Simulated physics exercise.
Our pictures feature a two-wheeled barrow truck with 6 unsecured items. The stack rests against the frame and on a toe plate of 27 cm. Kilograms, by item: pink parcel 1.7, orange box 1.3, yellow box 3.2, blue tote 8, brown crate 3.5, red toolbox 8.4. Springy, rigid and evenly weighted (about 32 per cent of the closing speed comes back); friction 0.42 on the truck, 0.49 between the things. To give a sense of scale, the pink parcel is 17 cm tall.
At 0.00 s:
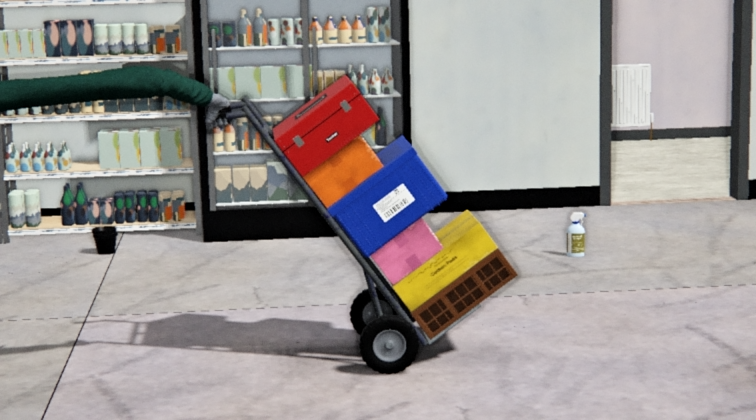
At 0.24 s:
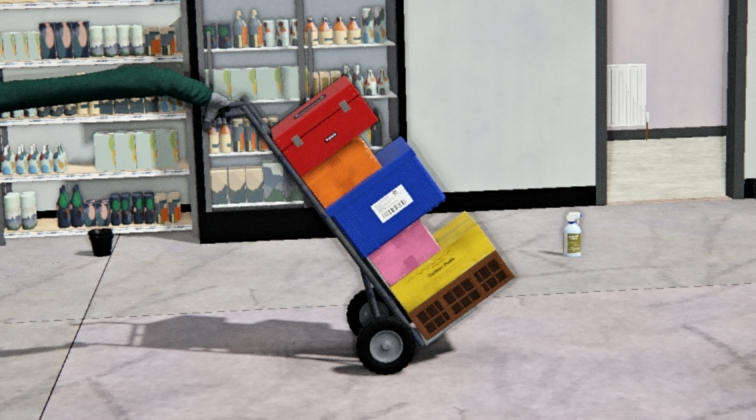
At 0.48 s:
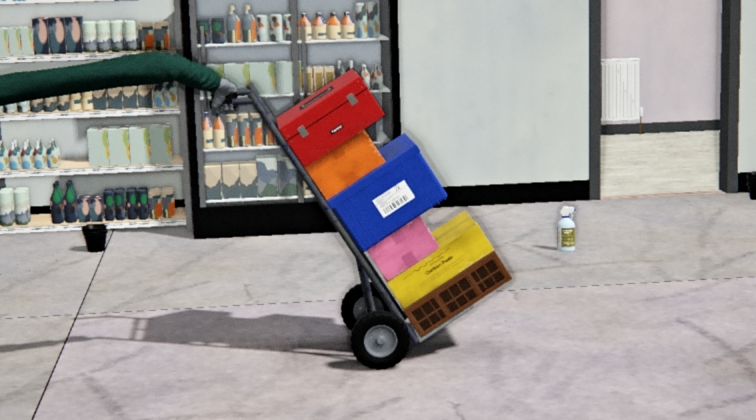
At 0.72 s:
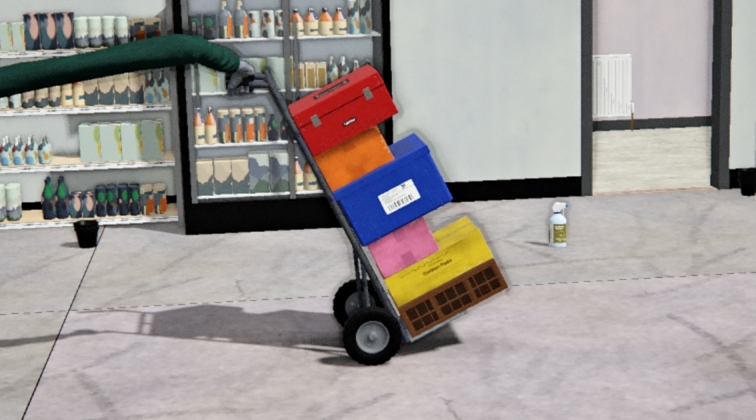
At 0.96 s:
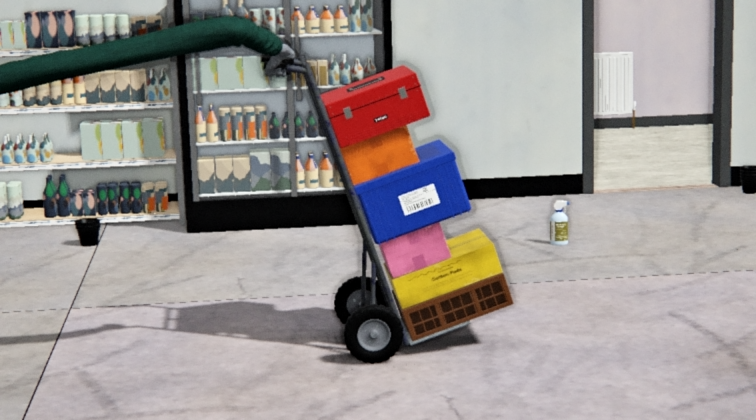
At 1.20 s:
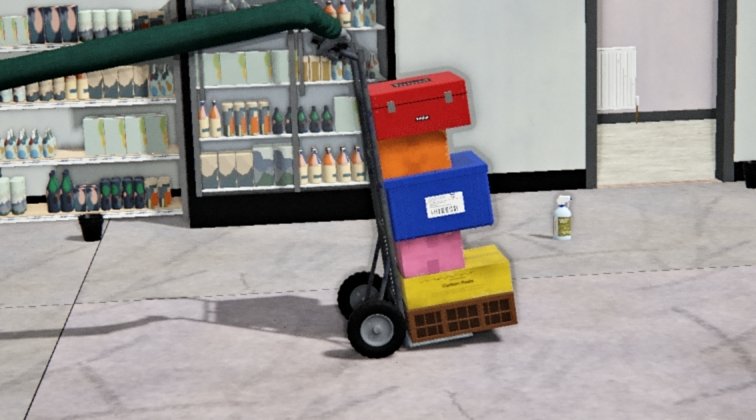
We see a green-sleeved arm gripping a two-wheeled hand truck, tilted back to the left and stacked with six colourful items, beside store shelves. The arm swings the handle up and rightward, slowly at first, bringing the truck nearly upright.
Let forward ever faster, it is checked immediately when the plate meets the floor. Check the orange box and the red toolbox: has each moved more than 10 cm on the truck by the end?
My prediction: The orange box is moved out of position. The red toolbox is moved out of position.
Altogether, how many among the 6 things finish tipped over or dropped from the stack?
I count 4.
After 1.90 s, truck upright; red toolbox 30° off its base near (528, 119); orange box 30° off its base near (497, 151); blue tote 30° off its base.
After 2.30 s, truck upright; orange box, blue tote and red toolbox now dropped from the stack; pink parcel on its side.
In the end (3.6 s), dropped from the stack, orange box, blue tote and red toolbox; toppled on the truck, pink parcel; the other 2 under 10 cm from the start. At the end, from the last picture's camera, orange box near (606, 294).
